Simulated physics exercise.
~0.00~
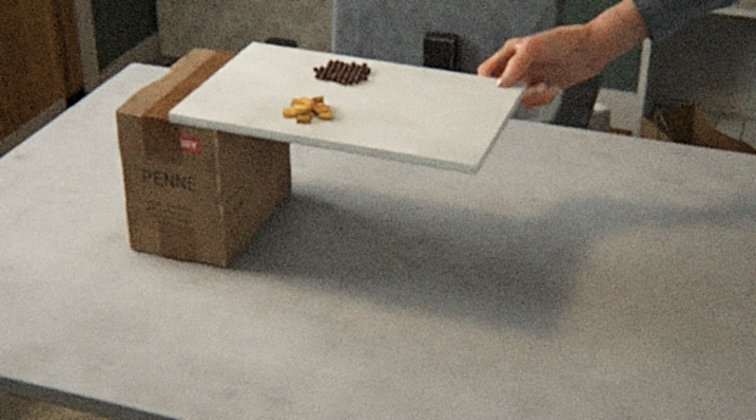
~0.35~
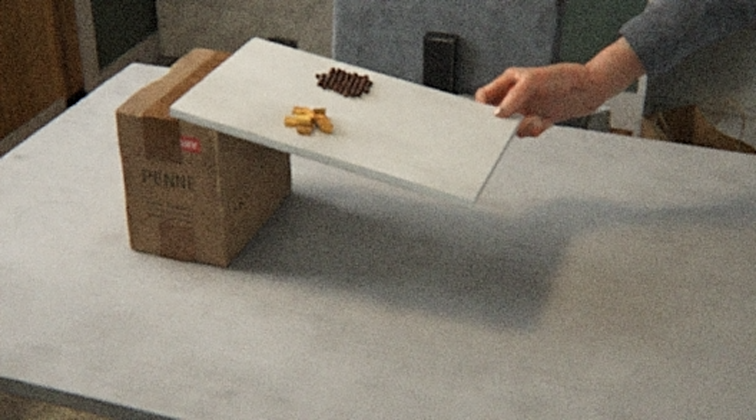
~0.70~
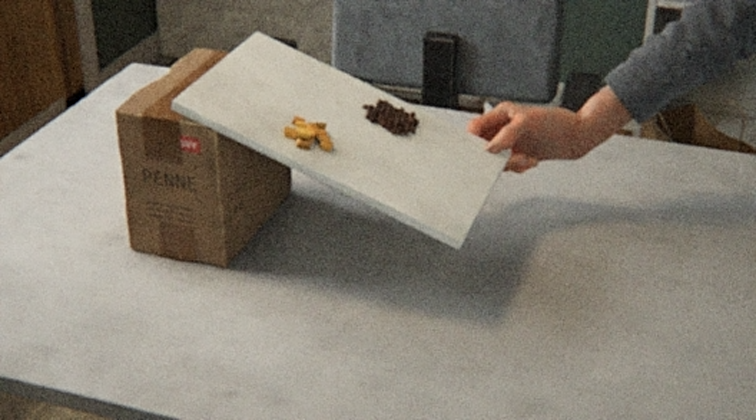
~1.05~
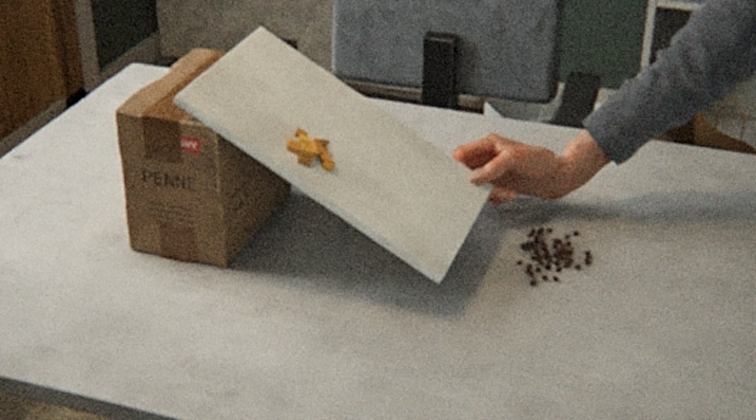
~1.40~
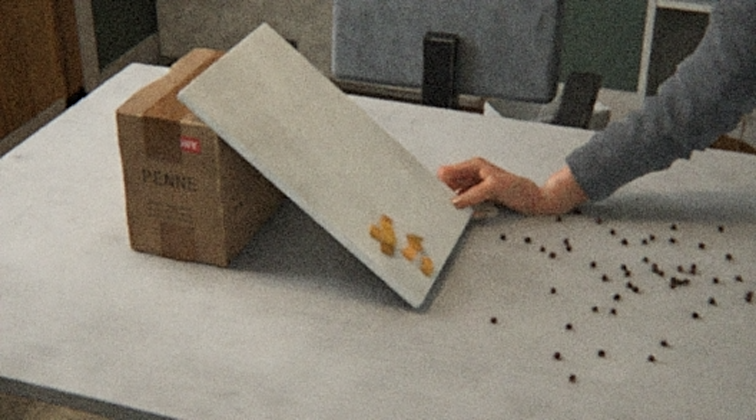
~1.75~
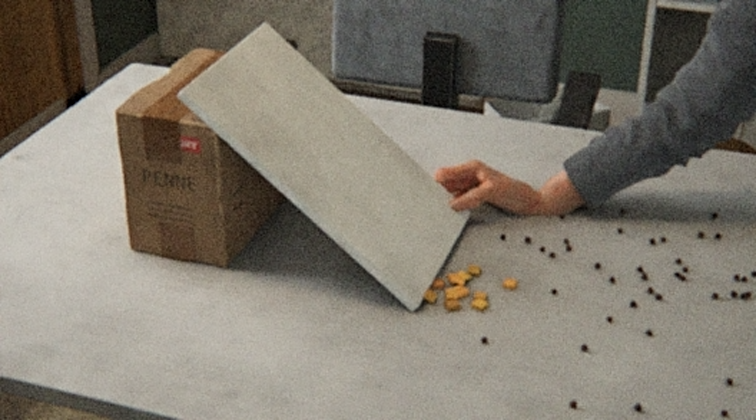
Dark beads rolling off a board tilted by a hand and scattering across the table, yellow pieces sliding after to its foot.
